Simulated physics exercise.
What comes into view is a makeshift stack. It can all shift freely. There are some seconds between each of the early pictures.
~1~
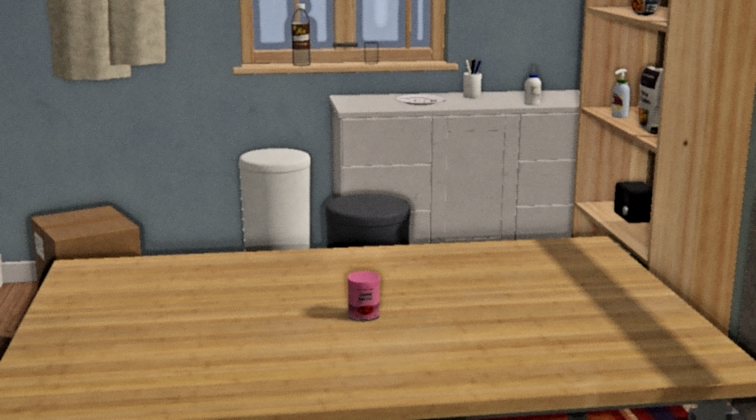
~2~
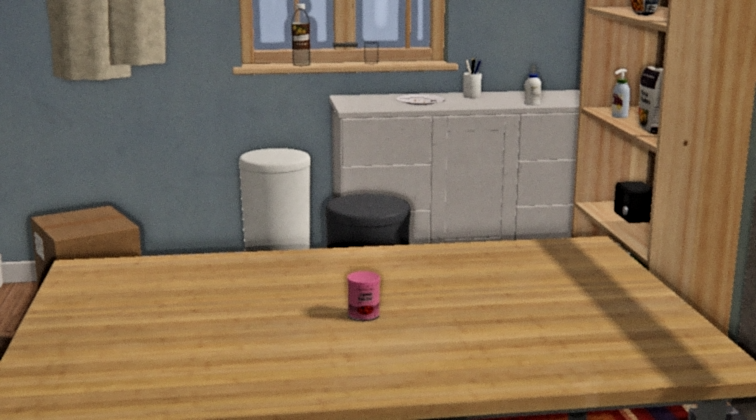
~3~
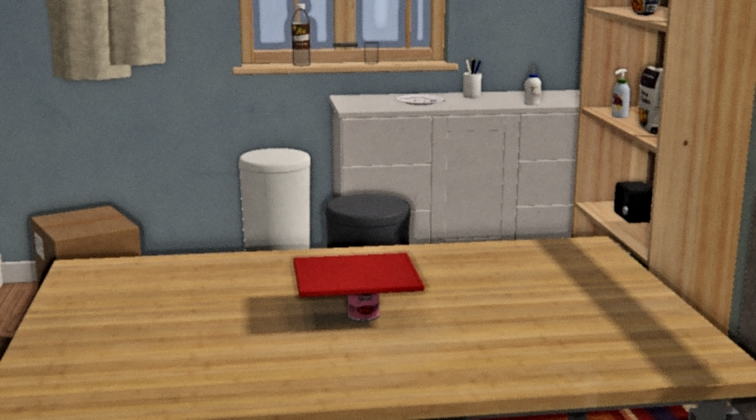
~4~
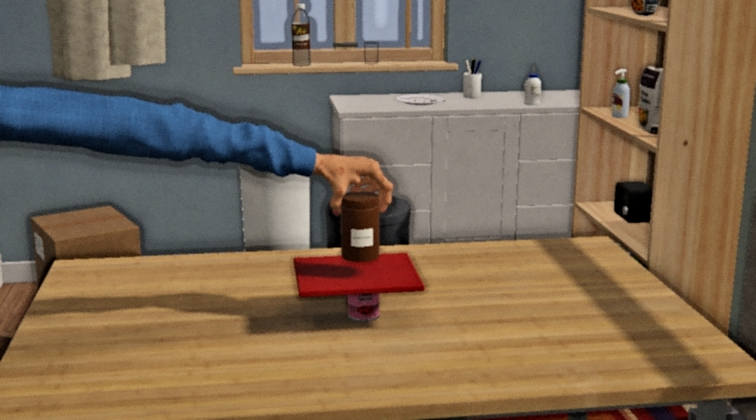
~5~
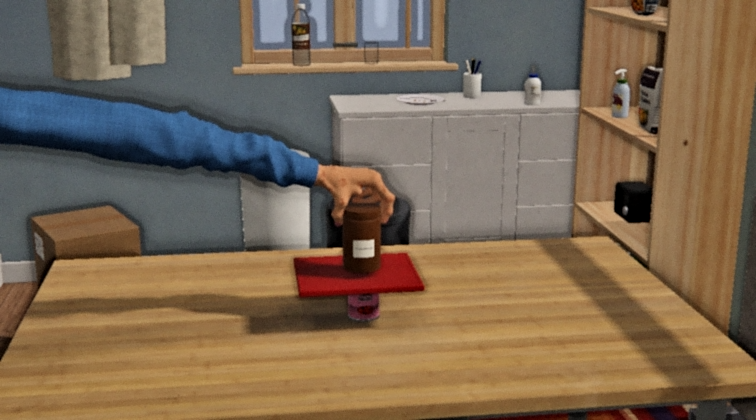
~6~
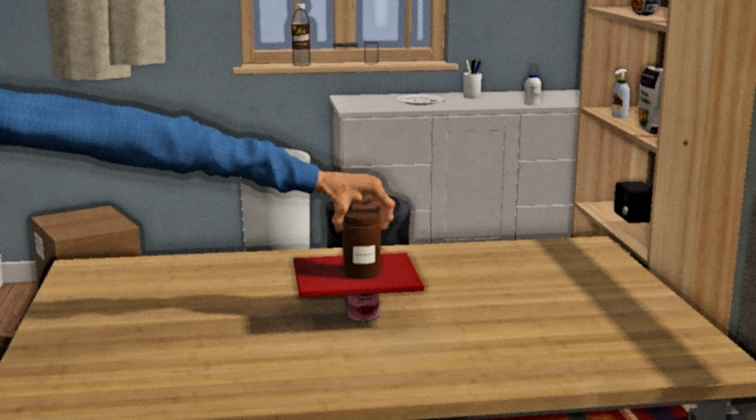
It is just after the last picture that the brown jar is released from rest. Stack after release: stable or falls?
Watch - it survives it nicely.
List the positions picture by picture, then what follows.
The last thing is not in view yet; pink tin (364, 296), in the first picture.
The last thing is not in view yet; pink tin (364, 296), in the second picture.
The last thing is not in view yet; pink tin (364, 296), in the third picture.
Still above its spot; brown jar (360, 226); pink tin (364, 296), in the fourth picture.
Still above its spot; brown jar (362, 237); pink tin (364, 296), in the fifth picture.
In place under the hand; brown jar (362, 243); pink tin (364, 296), in the sixth picture.
Then, 0.50 s past the last view, things are still on the move.
Then, 1.10 s past the last view, nothing moves.
Then, 1.70 s past the last view, things are still on the move.
Then, 2.30 s past the last view, nothing moves.
Finally, all 3 still in place. Final places as the last picture's camera would see them, brown jar near (362, 244). The stack keeps its balance.
